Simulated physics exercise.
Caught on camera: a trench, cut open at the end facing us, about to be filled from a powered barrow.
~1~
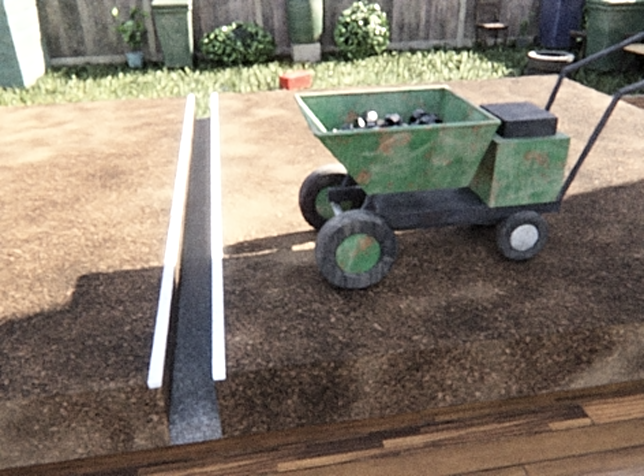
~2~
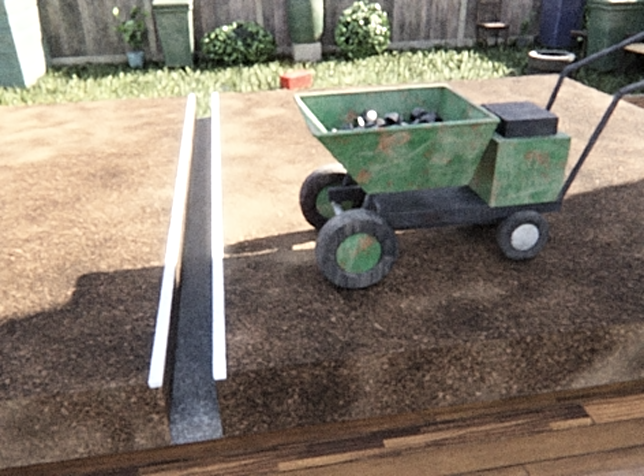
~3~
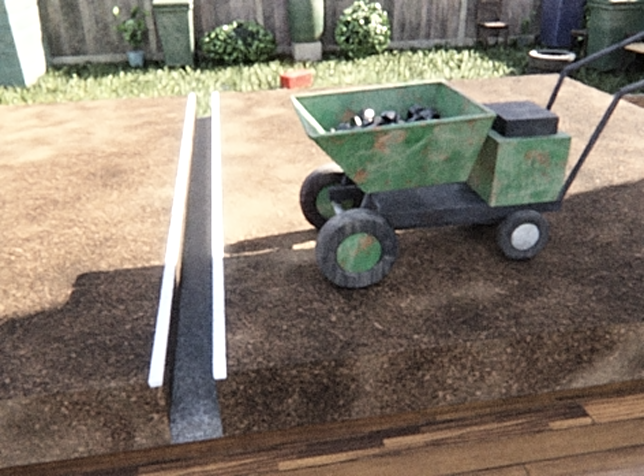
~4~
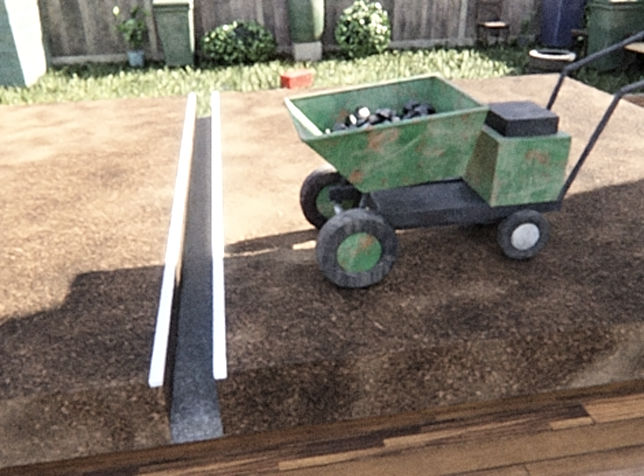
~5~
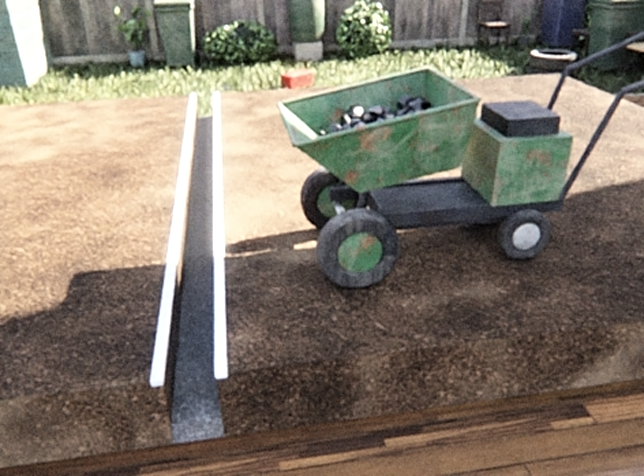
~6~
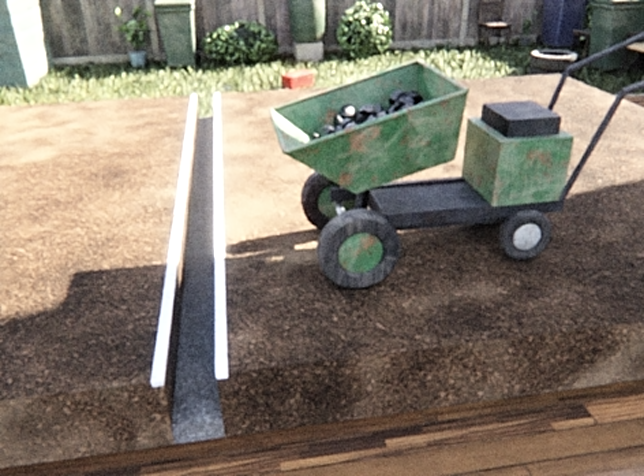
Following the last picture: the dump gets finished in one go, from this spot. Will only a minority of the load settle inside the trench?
Inside: The greater amount.
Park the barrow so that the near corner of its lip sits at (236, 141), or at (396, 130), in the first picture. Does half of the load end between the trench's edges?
One: Not half. Two: Not half.
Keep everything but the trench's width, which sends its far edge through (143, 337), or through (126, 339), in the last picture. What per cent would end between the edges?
100 %, give or take, and then 100 %.
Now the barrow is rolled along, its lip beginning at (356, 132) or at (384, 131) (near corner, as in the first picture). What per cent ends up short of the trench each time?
First place: Around 40 per cent. Second place: Around 70 per cent.
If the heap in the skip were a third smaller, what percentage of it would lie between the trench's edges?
Roughly 100 per cent of it.
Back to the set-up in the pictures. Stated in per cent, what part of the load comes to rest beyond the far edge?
Share of load: Near 5 %.
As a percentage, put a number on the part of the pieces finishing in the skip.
Result: Close to 0 per cent.
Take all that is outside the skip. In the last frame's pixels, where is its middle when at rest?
Close to (200, 287).
Soon after the last picture, skip tipped steeply; all in the skip.
A little later, skip tipped steeply; nearly all in the skip; a stray few short of the trench; a small part in or heaped over the trench; a stray few falling.
Later still, skip tipped right over; about a quarter in the skip; a small part short of the trench; about two thirds in or heaped over the trench; a stray few beyond it.
By the end, skip tipped right over; a small part short of the trench; nearly all in or heaped over the trench; a small part beyond it.
